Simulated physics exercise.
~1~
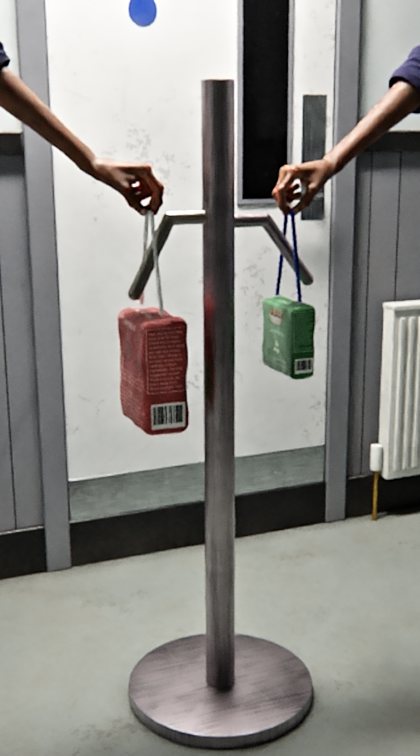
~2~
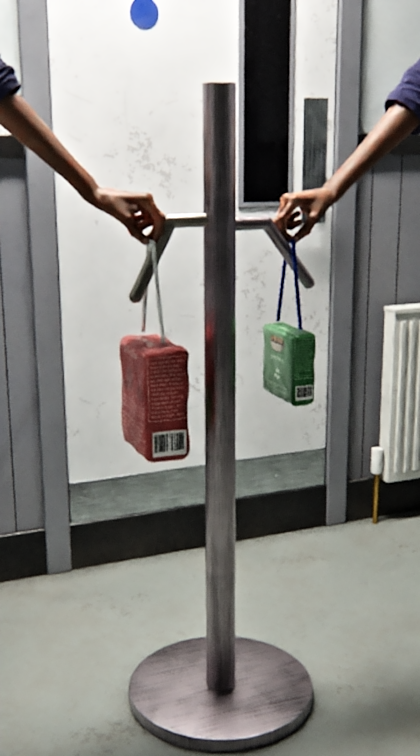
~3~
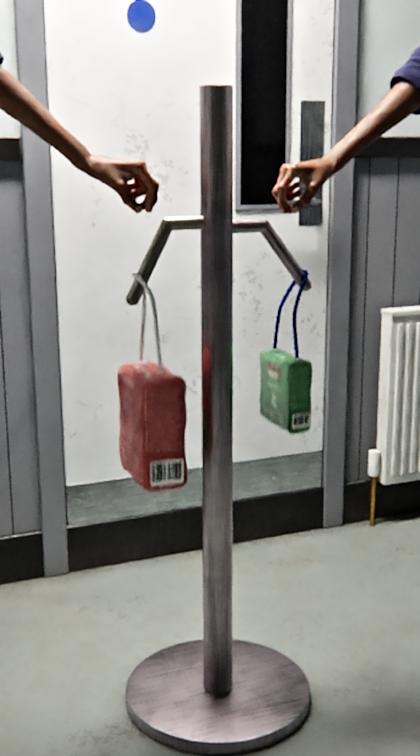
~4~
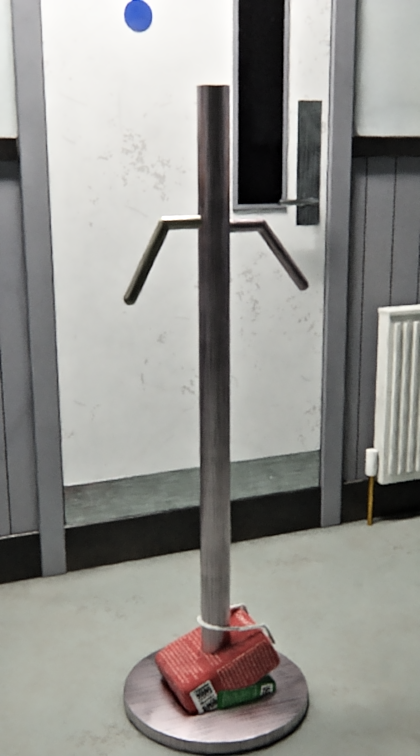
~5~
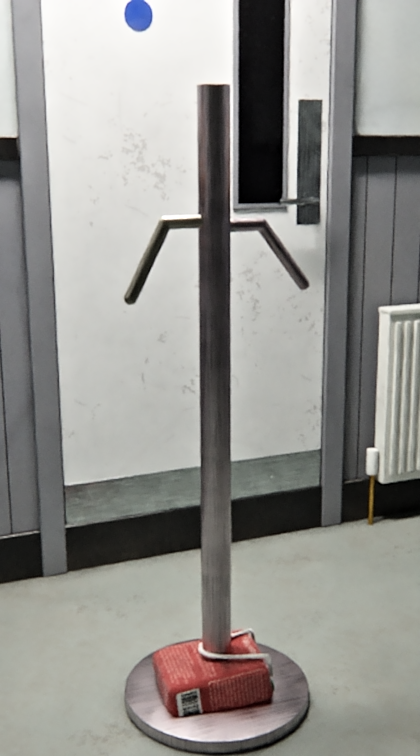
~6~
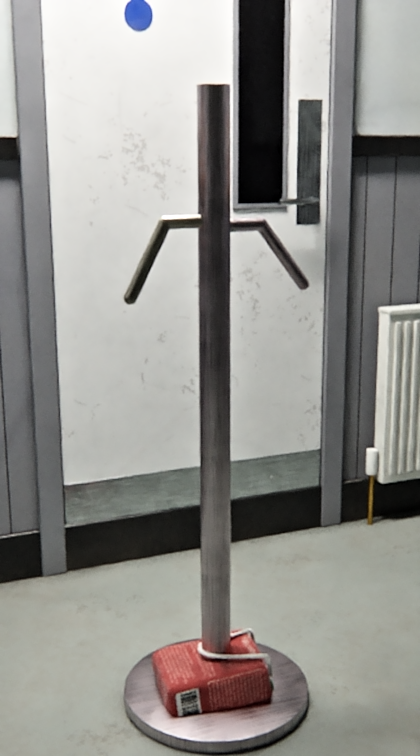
Two hands lowered a red bag and a green pouch by their loops onto the sloping arms of a metal post, then let go. Both slid off and dropped to the base, where the red bag ended on its side, hiding the green pouch.
